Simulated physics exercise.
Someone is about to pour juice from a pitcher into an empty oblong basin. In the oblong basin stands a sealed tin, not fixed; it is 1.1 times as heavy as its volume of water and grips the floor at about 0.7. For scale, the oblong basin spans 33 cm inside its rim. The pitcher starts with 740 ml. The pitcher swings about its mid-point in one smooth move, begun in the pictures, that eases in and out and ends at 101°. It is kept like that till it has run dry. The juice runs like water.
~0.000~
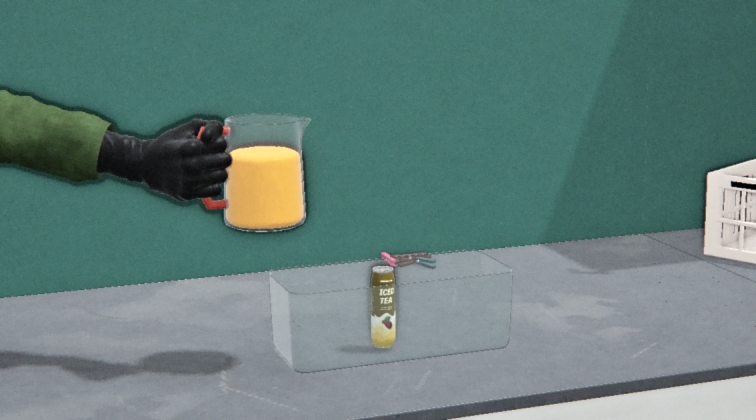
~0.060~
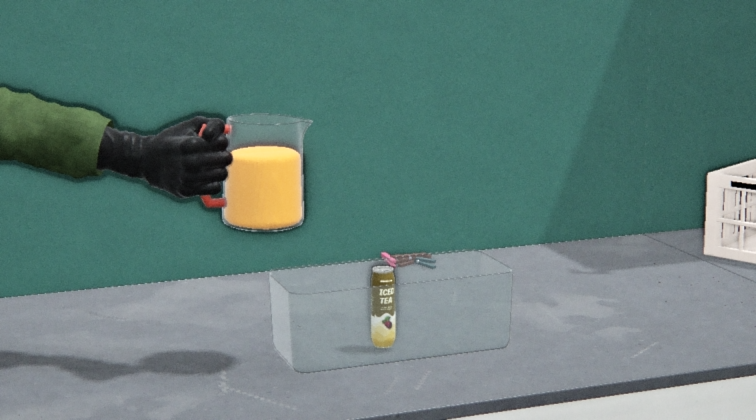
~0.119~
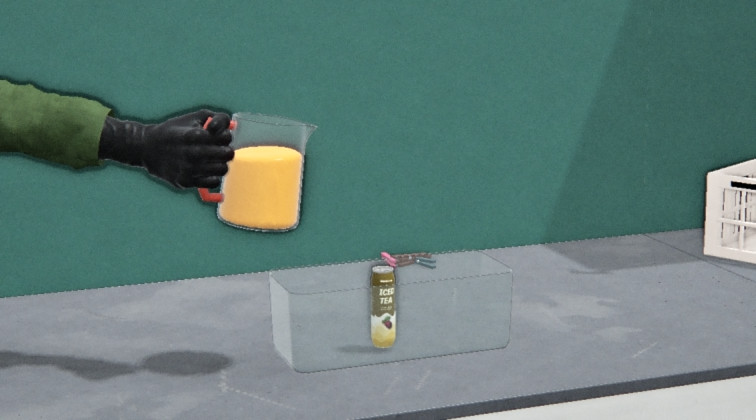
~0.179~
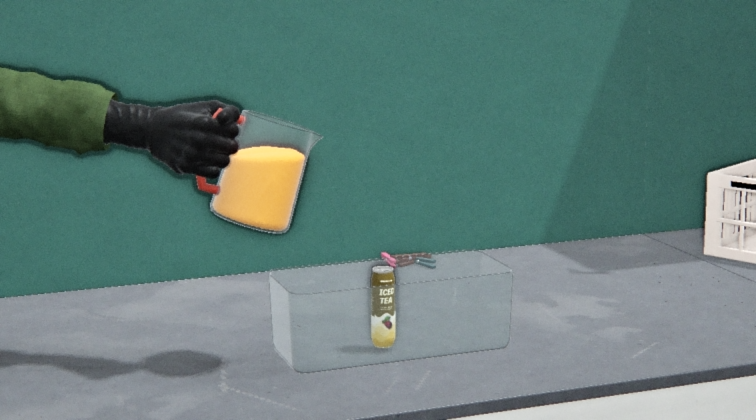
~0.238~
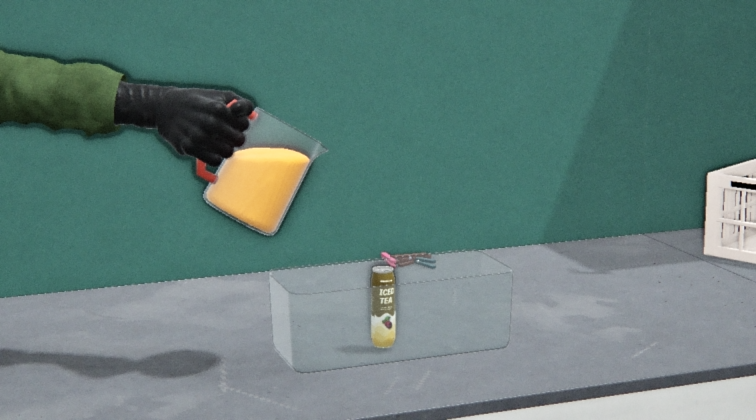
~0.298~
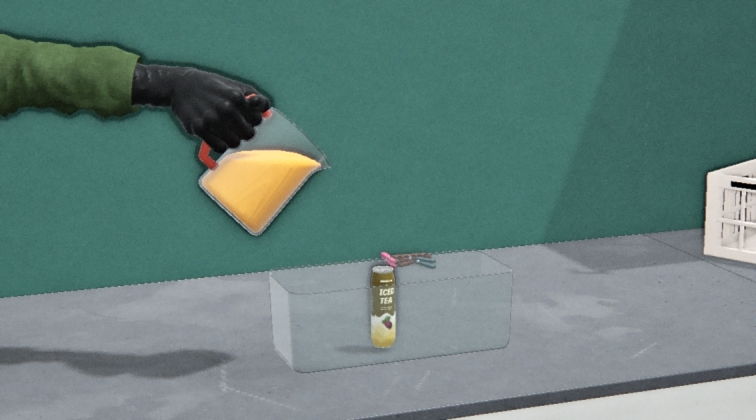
A black-gloved hand steadily tilts a pitcher of orange juice rightward above a clear basin.
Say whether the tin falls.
The tin falls.
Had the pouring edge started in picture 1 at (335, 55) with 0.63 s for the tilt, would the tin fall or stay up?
Then it remains upright.
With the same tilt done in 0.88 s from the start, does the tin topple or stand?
The tin goes over.
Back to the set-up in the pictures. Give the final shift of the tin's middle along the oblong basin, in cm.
About 11.5 cm.
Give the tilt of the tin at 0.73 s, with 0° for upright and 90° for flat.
It is at some 0°.
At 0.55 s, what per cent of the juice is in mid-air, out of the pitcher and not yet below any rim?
Near 22 in a hundred.
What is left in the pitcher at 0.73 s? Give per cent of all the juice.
Some 30 per cent.
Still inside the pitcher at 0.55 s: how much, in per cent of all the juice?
Near 72 in a hundred.
By 0.55 s the tilt is 97° and 72 per cent is still to pour; the tin stands where it began.
By 0.73 s the tilt is 101° and 31 per cent is still to pour; the tin stands 3 cm from where it began.
By 0.92 s the tilt is 101° and 13 per cent is still to pour; the tin leans 41°.
By 1.13 s the tilt is 101° and 5 per cent is still to pour; the tin lies on its side.
At rest the tin lies on its side.
